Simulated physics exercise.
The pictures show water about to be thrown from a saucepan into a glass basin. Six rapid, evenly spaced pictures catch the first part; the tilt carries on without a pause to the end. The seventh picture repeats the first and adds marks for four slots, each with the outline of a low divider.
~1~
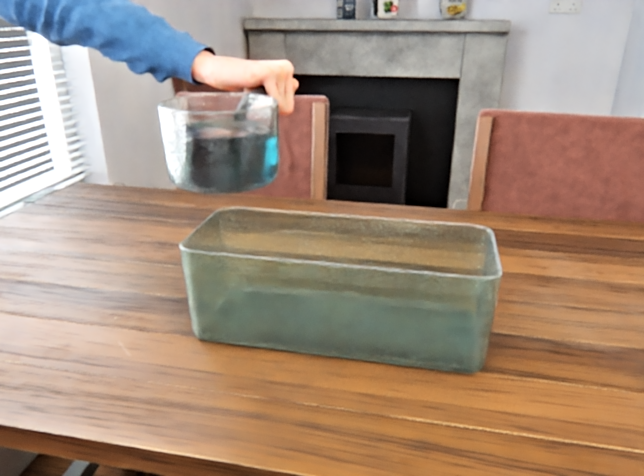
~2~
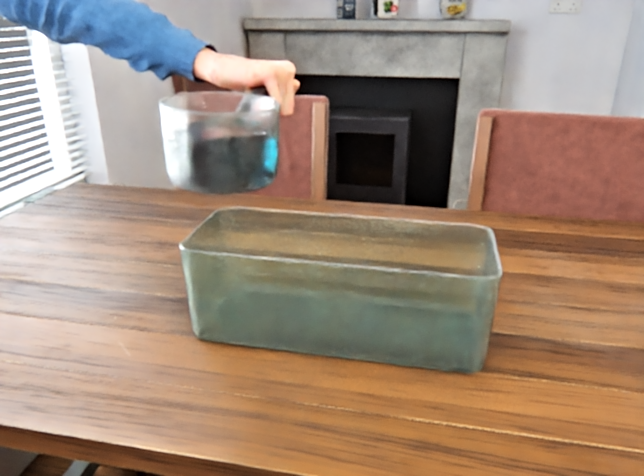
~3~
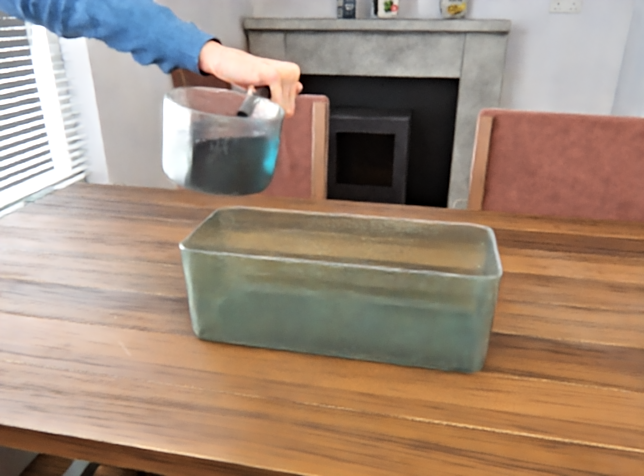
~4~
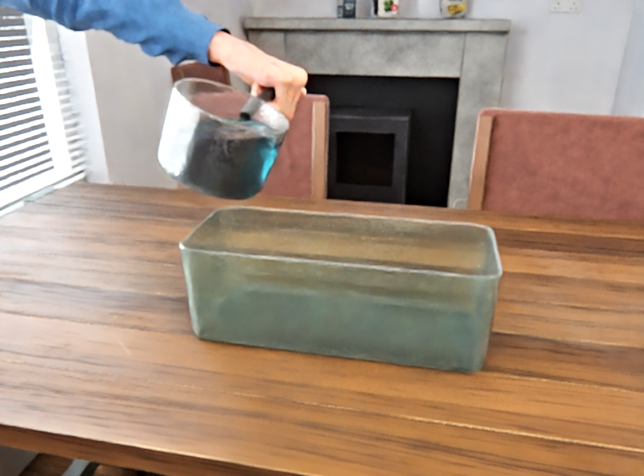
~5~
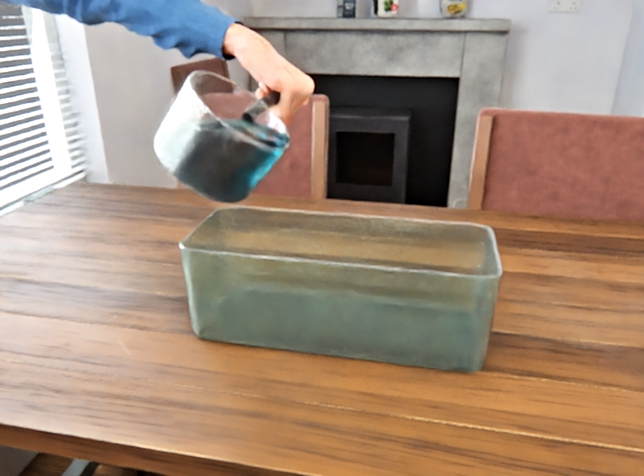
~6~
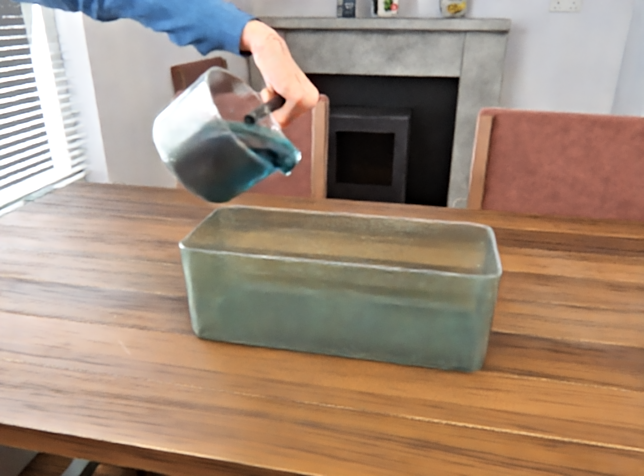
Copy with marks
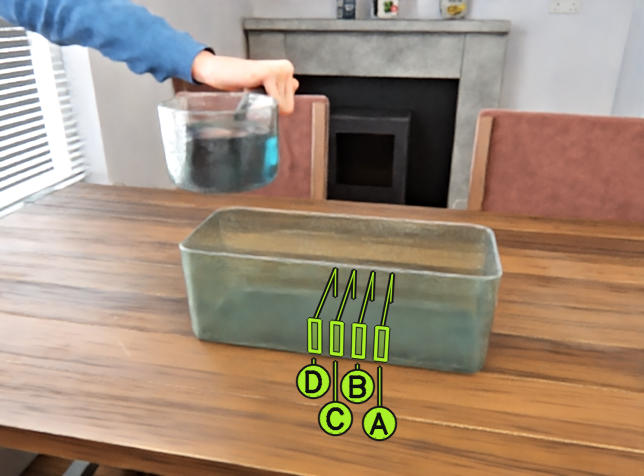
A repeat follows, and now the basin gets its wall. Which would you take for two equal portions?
Take D.
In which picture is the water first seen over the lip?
In picture 6.
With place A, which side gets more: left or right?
The left one.
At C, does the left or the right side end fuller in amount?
The left one.
On the marked copy, A at (379, 367); B at (357, 364); C at (335, 362); D at (313, 359).
If A is chosen, about 88 % ends left of the wall and 10 % right of it.
If B is chosen, about 91 % ends left of the wall and 7 % right of it.
If C is chosen, about 92 % ends left of the wall and 6 % right of it.
If D is chosen, about 48 % ends left of the wall and 51 % right of it.
